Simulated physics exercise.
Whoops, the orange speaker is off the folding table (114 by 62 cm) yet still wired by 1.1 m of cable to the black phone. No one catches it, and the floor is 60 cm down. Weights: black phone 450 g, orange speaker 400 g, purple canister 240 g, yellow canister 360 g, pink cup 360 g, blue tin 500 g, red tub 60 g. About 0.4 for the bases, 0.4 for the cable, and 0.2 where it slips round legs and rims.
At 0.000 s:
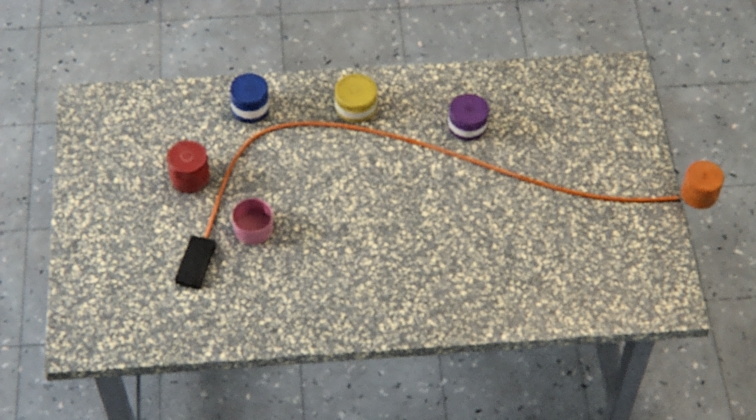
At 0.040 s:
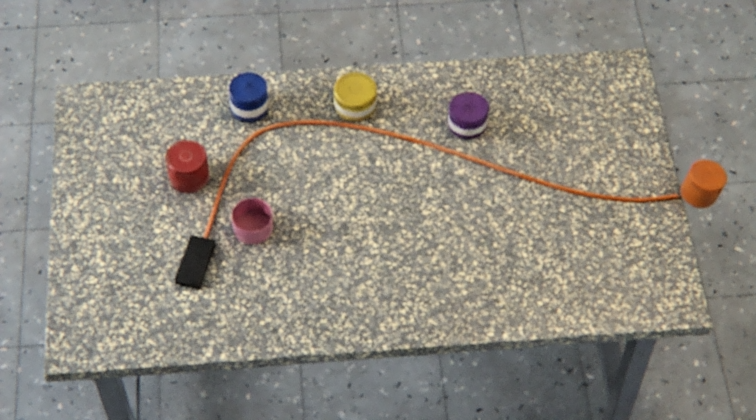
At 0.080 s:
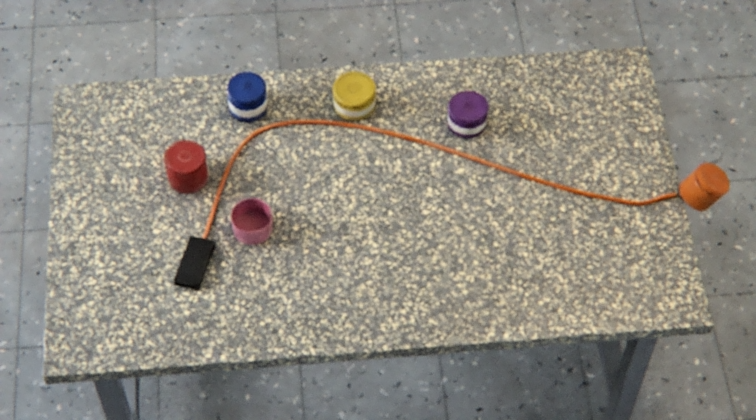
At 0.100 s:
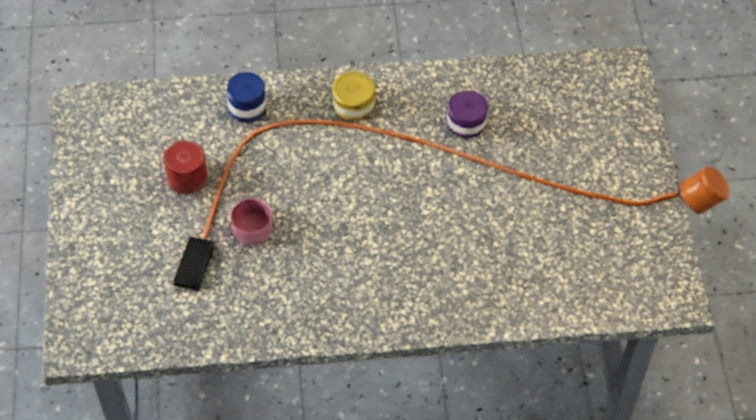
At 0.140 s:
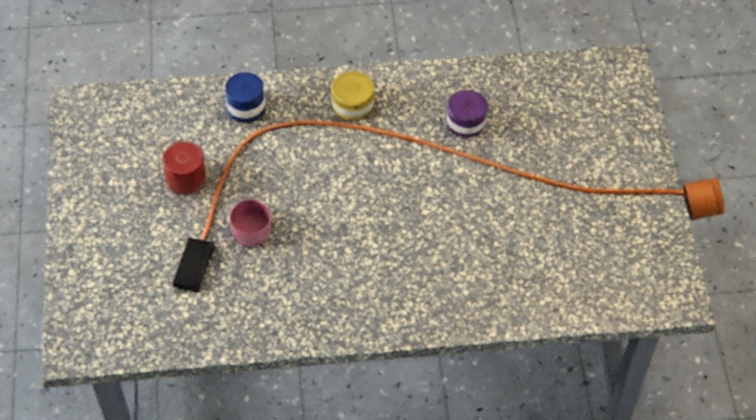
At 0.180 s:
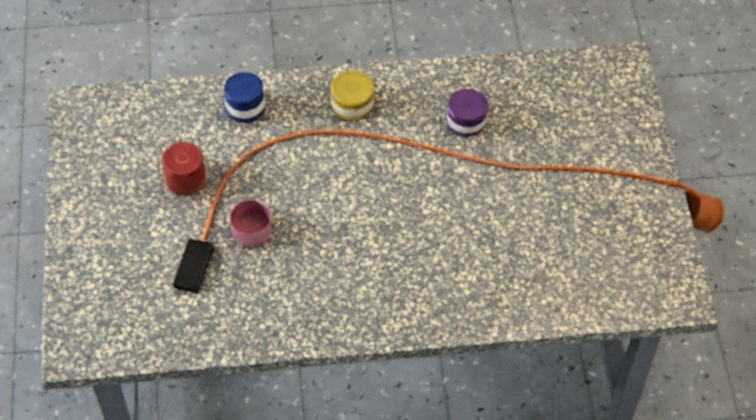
An orange cup-shaped object at the right edge of a speckled table, seen from above on a grey tiled floor, is joined by an orange cable to a black phone at left. Blue, yellow and purple containers line the back, with a red tub and pink cup near the phone. The orange object tilts, turns over and shifts slightly downward as the cable straightens, while the view drifts very slightly.
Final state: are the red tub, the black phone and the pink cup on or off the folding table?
Final state: Red tub on, black phone on, pink cup on.
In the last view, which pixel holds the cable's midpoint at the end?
(549, 186), roughly.
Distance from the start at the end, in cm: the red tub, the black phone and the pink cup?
Results - red tub: 0 centimetres; black phone: 8 centimetres; pink cup: 6 centimetres.
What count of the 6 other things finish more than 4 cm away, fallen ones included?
The count is 2.
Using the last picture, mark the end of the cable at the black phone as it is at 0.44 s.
It's at around pixel (242, 233).
By 0.4 s, the cable's tail end at (242, 233); black phone 5 cm off its start, pink cup 5 cm off its start, orange speaker over the edge.
By 0.7 s, the cable's tail end at (246, 233); black phone 6 cm off its start, pink cup 5 cm off its start, orange speaker over the edge.
By 0.9 s, the cable's tail end at (253, 233); black phone 7 cm off its start at (227, 242), pink cup 6 cm off its start at (275, 237), orange speaker over the edge.
By 1.2 s, the cable's tail end at (256, 233); black phone 7 cm off its start, pink cup 6 cm off its start, orange speaker over the edge.
By 2.4 s, the cable's tail end at (256, 233); black phone 7 cm off its start at (229, 241), pink cup 7 cm off its start at (278, 238), red tub 0 cm off its start at (182, 158), orange speaker over the edge.
